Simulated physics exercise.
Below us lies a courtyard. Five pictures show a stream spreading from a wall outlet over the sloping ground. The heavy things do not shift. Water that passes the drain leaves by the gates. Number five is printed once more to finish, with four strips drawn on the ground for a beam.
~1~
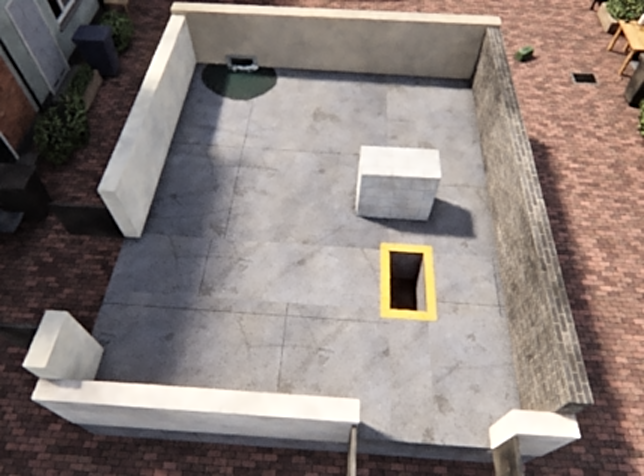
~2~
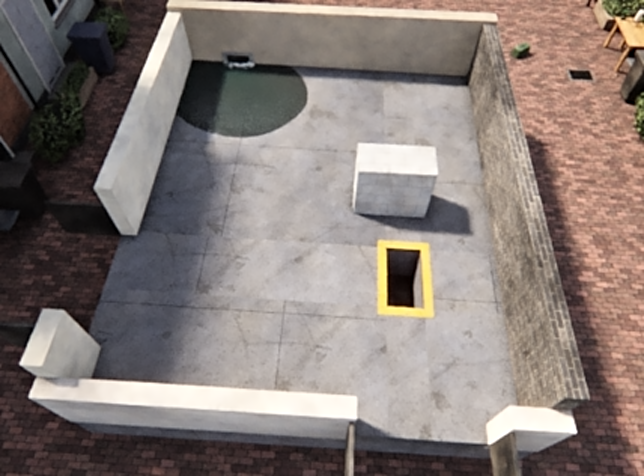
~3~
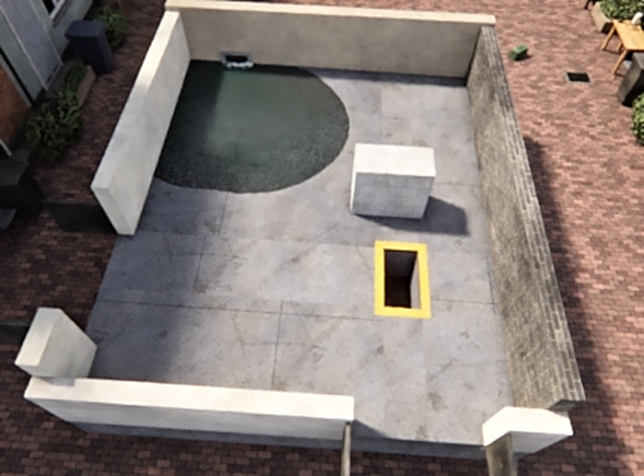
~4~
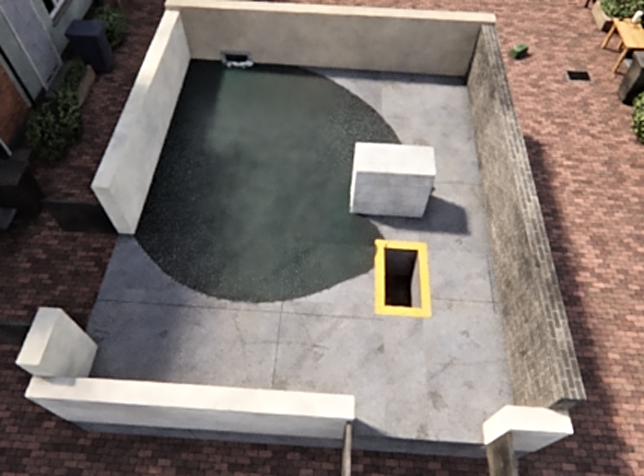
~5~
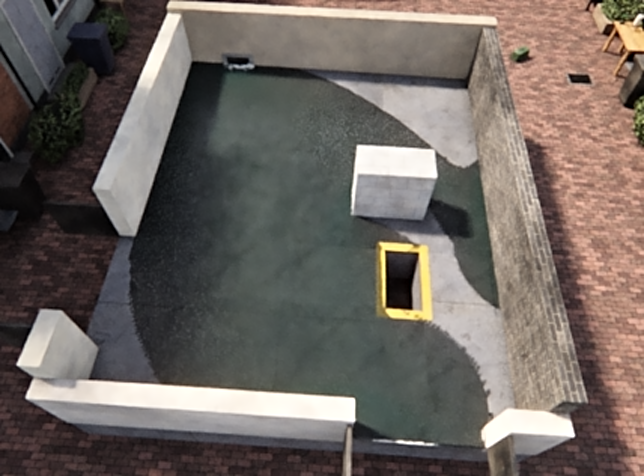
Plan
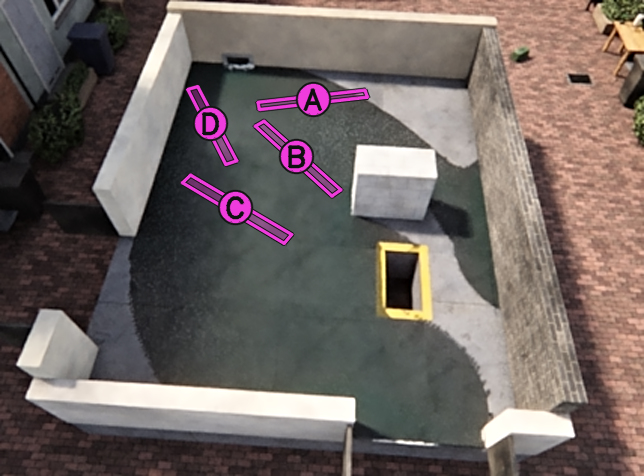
The clip shows a walled courtyard from above as dark water spreads from an opening in the far wall, widening across the grey floor, passing around a white block and reaching the yellow-edged drain and the near wall.
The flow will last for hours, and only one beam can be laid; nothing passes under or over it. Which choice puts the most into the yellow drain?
Go for C.
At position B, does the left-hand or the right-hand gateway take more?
More leaves on the right.
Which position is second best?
That is position D.
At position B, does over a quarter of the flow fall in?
No, it does not.
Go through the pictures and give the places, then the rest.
Outfall at (242, 61); yellow drain at (407, 280); open gate at (422, 423); open gate at (123, 289); water covers 3 % of the ground and shows as far out as (259, 93); yellow drain still dry.
Water covers 11 % of the ground and shows as far out as (265, 129); yellow drain still dry.
Water covers 25 % of the ground and shows as far out as (252, 189); yellow drain still dry.
Water covers 47 % of the ground and shows as far out as (276, 296); yellow drain still dry.
Water covers 72 % of the ground and shows as far out as (429, 366); yellow drain taking water.
On the marked copy, A from (258, 105) to (366, 93); B from (259, 123) to (336, 192); C from (186, 178) to (287, 238); D from (192, 88) to (231, 162).
For position A, about 13 % of the stream runs into the yellow drain, about 87 % out by the gates.
For position B, about 13 % of the stream runs into the yellow drain, about 87 % out by the gates.
For position C, about 38 % of the stream runs into the yellow drain, about 62 % out by the gates.
For position D, about 22 % of the stream runs into the yellow drain, about 78 % out by the gates.
